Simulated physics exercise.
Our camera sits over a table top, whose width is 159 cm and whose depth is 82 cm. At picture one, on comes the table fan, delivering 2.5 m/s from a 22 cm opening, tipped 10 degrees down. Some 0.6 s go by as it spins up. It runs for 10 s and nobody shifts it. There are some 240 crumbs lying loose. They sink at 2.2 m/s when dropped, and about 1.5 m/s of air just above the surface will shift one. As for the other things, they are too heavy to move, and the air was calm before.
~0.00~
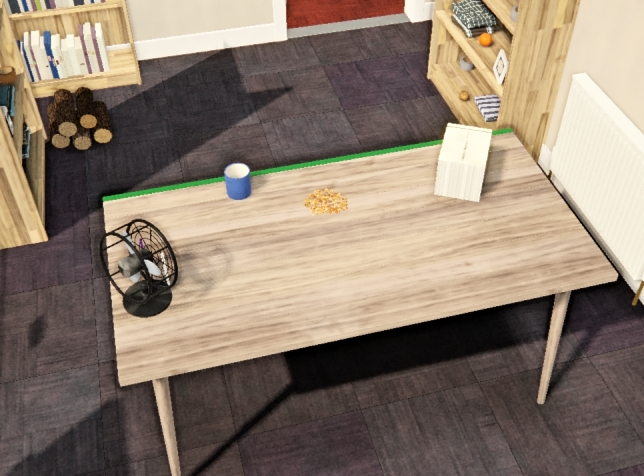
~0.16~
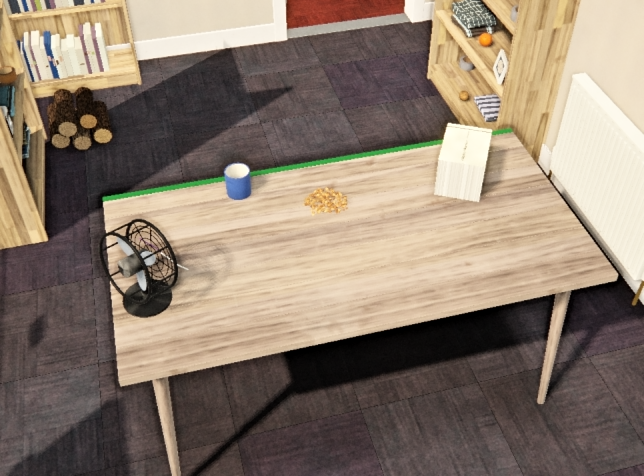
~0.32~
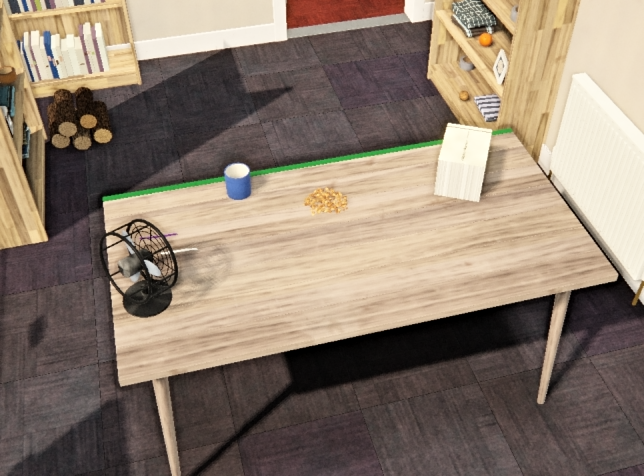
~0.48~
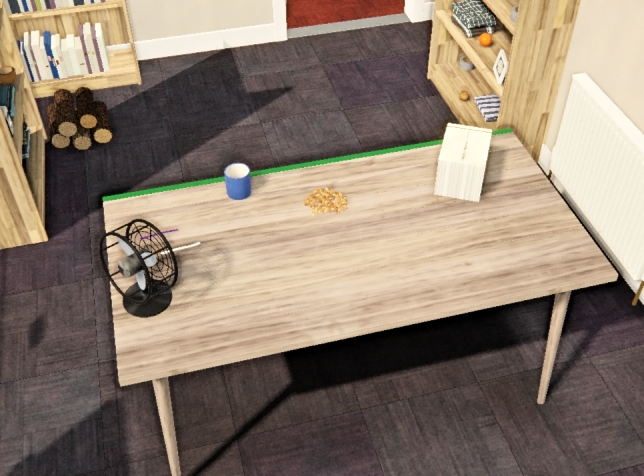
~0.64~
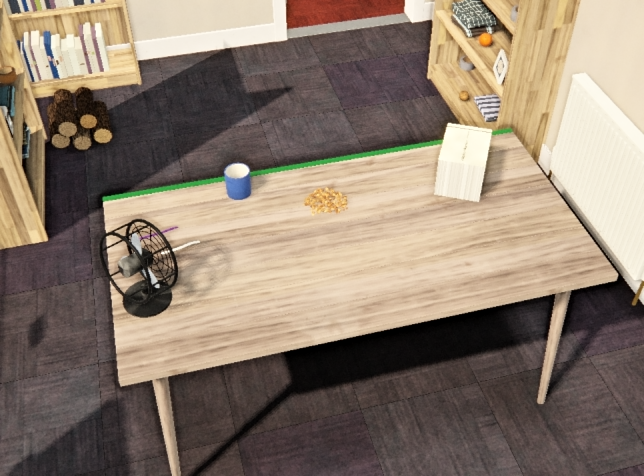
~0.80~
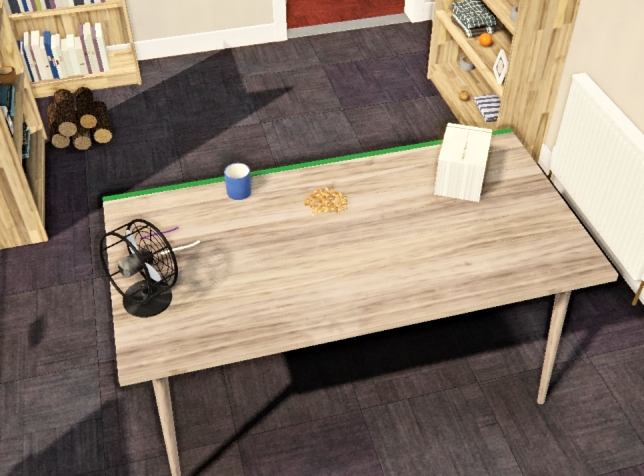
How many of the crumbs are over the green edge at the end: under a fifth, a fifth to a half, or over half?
Over the green edge: Greater than one half.
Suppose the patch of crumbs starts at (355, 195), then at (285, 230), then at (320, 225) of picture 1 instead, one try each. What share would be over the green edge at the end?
In turn about 60 %, 40 %, 5 %.
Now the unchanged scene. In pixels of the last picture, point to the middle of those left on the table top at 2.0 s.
About (430, 164).
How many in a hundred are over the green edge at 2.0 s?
Near 60 %.
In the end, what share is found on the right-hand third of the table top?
Roughly 30 in a hundred.
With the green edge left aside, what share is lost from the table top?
The figure is near 0 %.
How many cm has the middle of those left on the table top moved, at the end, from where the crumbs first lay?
Distance: Approx. 45 cm.
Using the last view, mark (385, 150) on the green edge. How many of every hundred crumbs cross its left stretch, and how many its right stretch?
My take is close to 1 percent on the left side and near 70 percent on the right.
After 2.0 s, 48 % are on the move or not yet settled, 60 % are over the green edge; the middle of those still in play is near (436, 160).
After 3.2 s, 31 % are on the move or not yet settled, 64 % are over the green edge; the middle of those still in play is near (432, 163).
After 5.5 s, 30 % are on the move or not yet settled, 65 % are over the green edge; the middle of those still in play is near (432, 163).
After 10.0 s, at the end, 67 % are over the green edge; the middle of those still in play is near (433, 162).
